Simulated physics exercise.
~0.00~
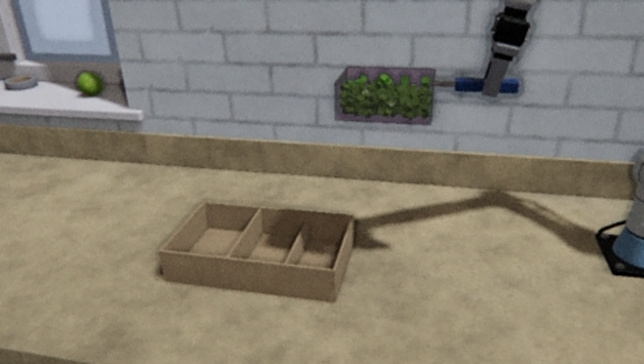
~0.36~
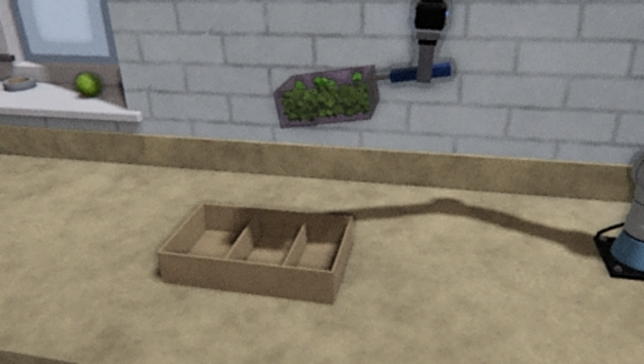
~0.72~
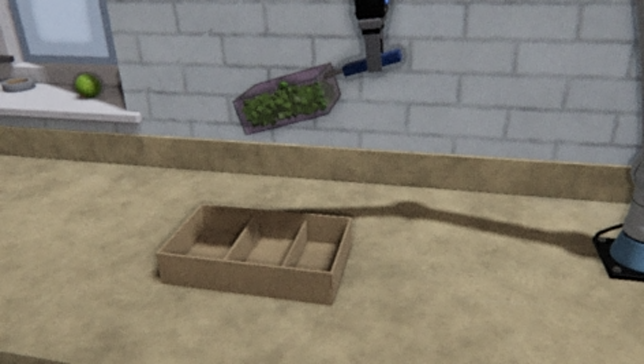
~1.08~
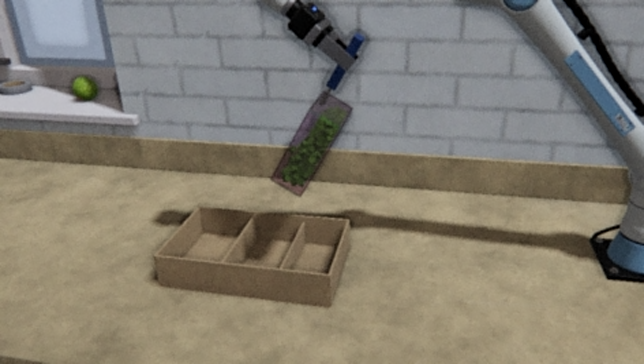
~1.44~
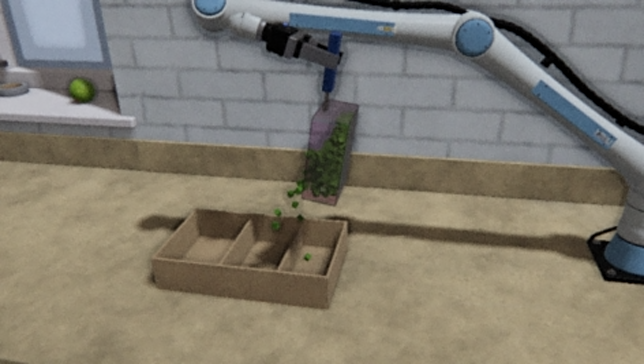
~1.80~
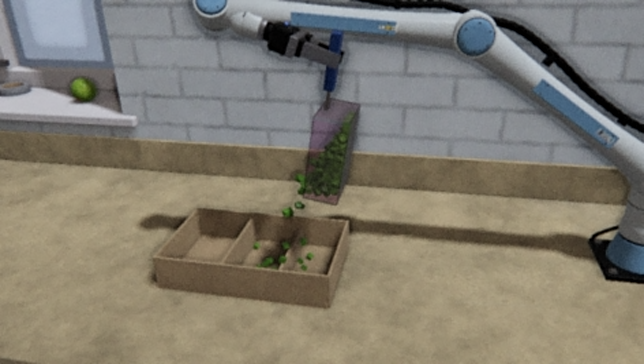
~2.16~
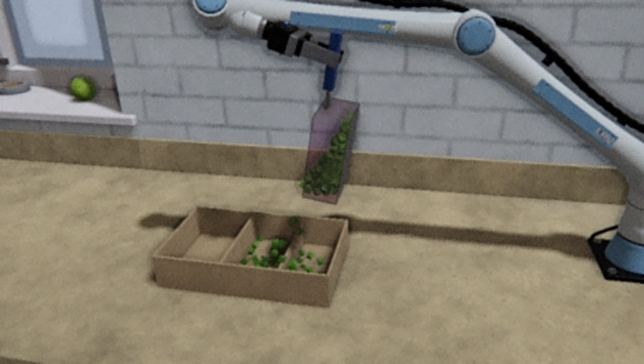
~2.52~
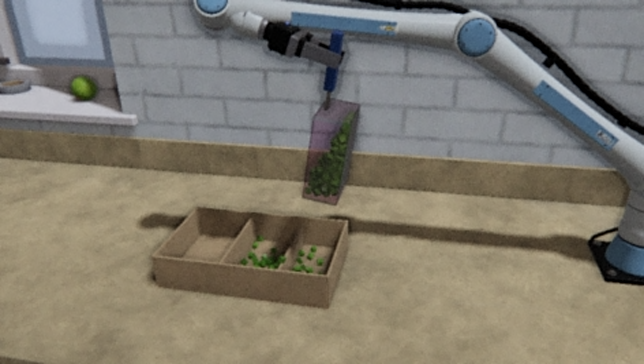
On a speckled countertop before a white brick wall, a robot arm carries a see-through box of small green pieces leftward, tips it steeply over a divided tray, and spills some into the middle and right compartments, while many stay in the tilted box.
